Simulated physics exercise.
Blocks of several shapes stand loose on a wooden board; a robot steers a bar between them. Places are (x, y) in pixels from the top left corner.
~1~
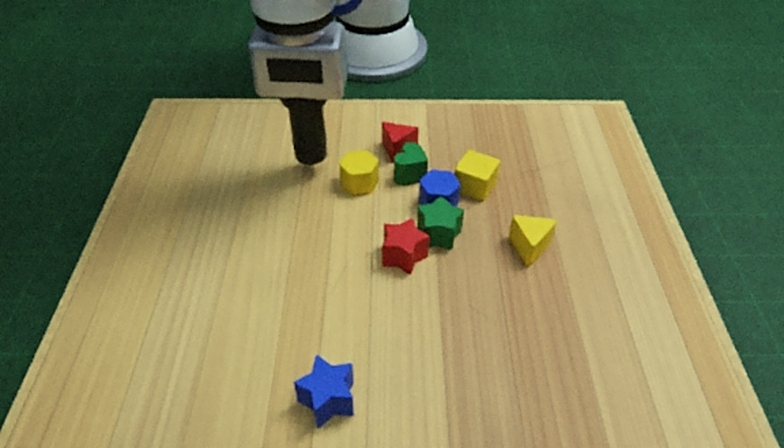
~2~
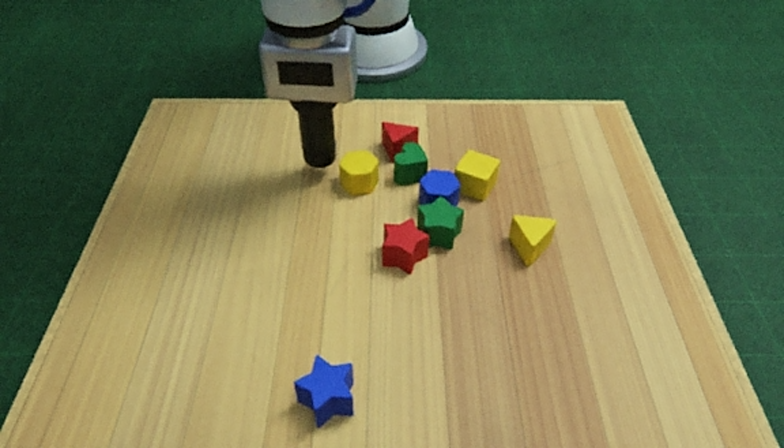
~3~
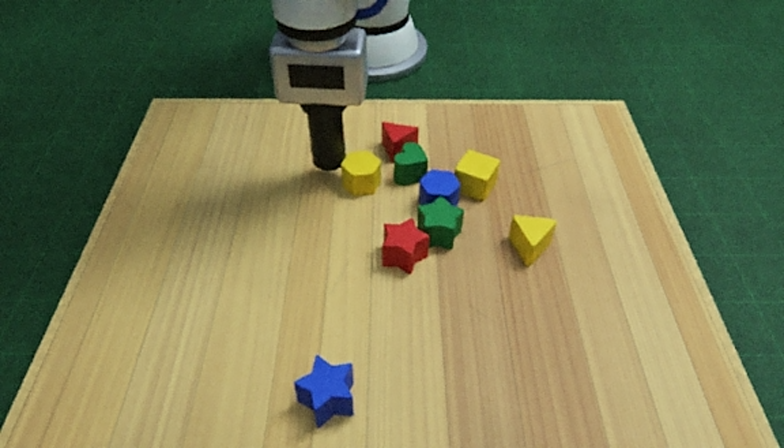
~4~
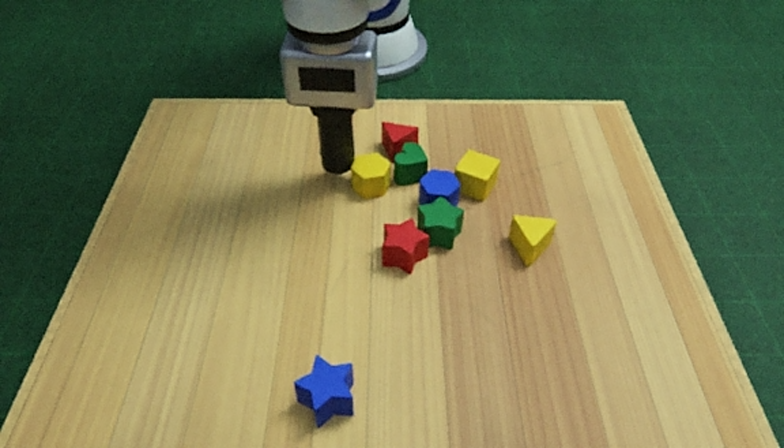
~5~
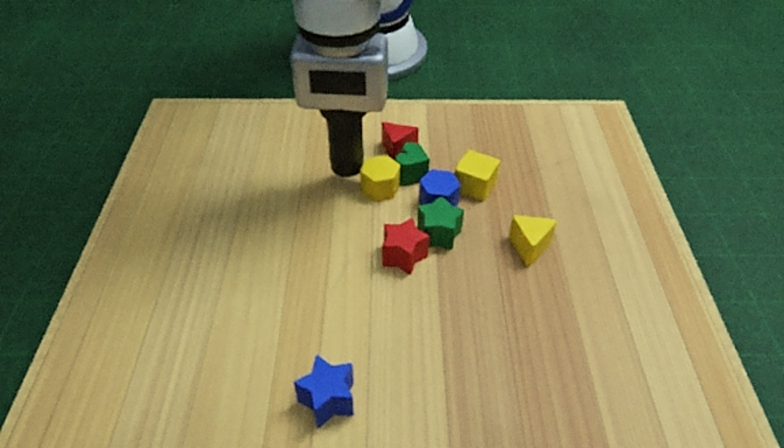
Robot arm moving a dark bar rightward across a wooden board, meeting a yellow hexagonal block and pushing it slightly right.
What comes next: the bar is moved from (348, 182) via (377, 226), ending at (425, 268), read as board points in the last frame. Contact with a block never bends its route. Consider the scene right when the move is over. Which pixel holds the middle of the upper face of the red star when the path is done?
By then it is at (449, 271).
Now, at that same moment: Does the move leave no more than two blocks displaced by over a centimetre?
Answer: Yes.
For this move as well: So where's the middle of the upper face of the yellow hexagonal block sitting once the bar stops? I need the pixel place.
The middle of the upper face of the yellow hexagonal block will lie at about (398, 177) in the picture.
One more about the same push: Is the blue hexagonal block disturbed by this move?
It will remain on its spot.
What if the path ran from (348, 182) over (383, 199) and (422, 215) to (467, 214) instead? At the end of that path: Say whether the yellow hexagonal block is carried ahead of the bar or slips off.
It stays on the bar's front.
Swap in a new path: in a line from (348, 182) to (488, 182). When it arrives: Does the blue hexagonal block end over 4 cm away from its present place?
Yes - that is the case.
On the path given first. One third of the way, bar (367, 197); yellow hexagonal block (398, 177), turned 40° anticlockwise.
Two thirds of the way, bar (388, 228); yellow hexagonal block (398, 177), turned 40° anticlockwise; red star (410, 242), turned 20° anticlockwise.
At the end, bar (426, 254); yellow hexagonal block (398, 177), turned 40° anticlockwise; red star (449, 271), turned 20° anticlockwise; blue hexagonal block in place; green star in place.
